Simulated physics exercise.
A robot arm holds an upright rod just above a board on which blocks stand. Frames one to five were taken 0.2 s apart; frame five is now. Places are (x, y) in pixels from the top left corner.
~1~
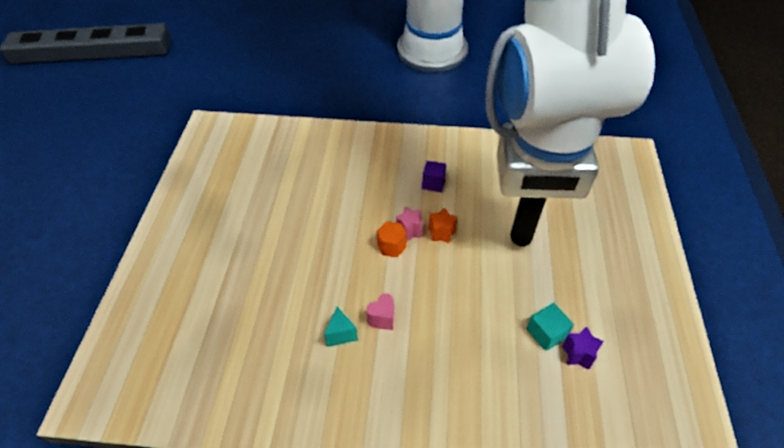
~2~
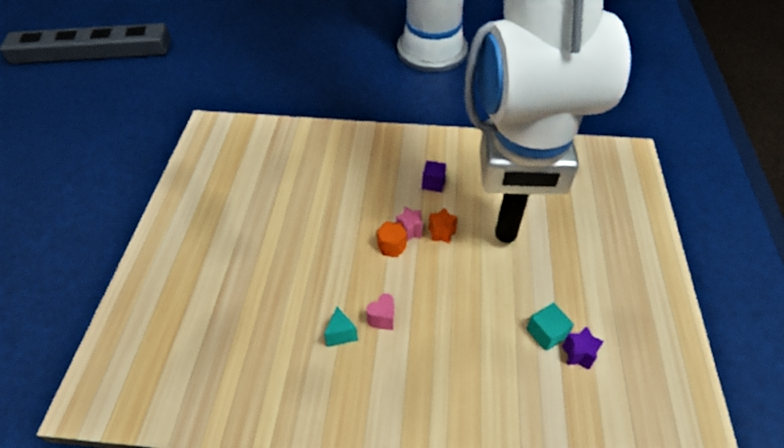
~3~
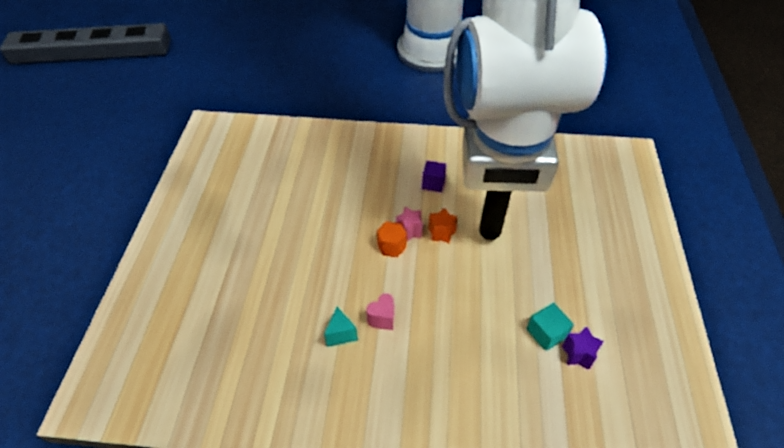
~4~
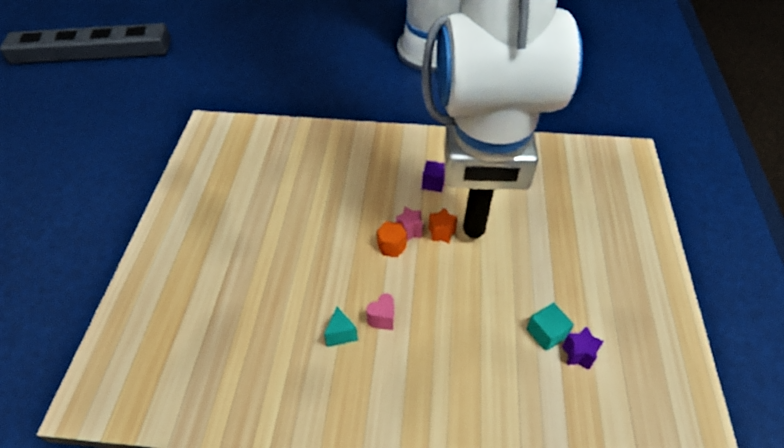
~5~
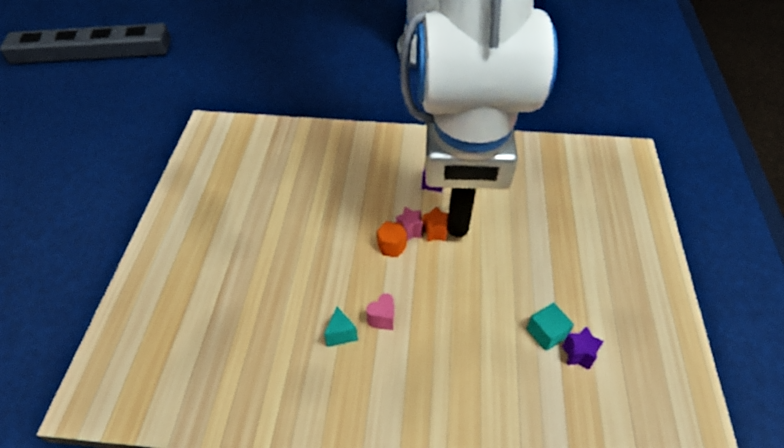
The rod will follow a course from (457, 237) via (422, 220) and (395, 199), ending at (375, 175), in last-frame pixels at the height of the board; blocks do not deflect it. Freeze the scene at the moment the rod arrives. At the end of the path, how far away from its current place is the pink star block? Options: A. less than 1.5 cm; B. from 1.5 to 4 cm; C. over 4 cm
Correct choice: C.
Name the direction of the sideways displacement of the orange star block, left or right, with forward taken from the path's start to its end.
Taking start-to-end as forward, the block's sideways shift goes to the left.
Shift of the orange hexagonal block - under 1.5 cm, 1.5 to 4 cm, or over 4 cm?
Travels under 1.5 cm.
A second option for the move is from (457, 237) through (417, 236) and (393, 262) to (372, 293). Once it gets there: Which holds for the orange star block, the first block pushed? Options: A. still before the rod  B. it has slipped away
Answer: B.
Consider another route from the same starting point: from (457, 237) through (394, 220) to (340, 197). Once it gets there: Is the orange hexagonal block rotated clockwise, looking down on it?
The answer is no.
What follows on the original path. One third of the way, rod (423, 213); orange hexagonal block (386, 232), turned 30° anticlockwise; pink star block (382, 212), turned 75° anticlockwise; orange star block (402, 201).
Two thirds of the way, rod (394, 191); orange hexagonal block (386, 232), turned 30° anticlockwise; pink star block (373, 208); orange star block (374, 189), turned 35° anticlockwise.
At the end, rod (375, 168); orange hexagonal block (386, 232), turned 30° anticlockwise; pink star block (373, 208), turned 140° anticlockwise; purple square in place; orange star block (370, 186), turned 60° anticlockwise.
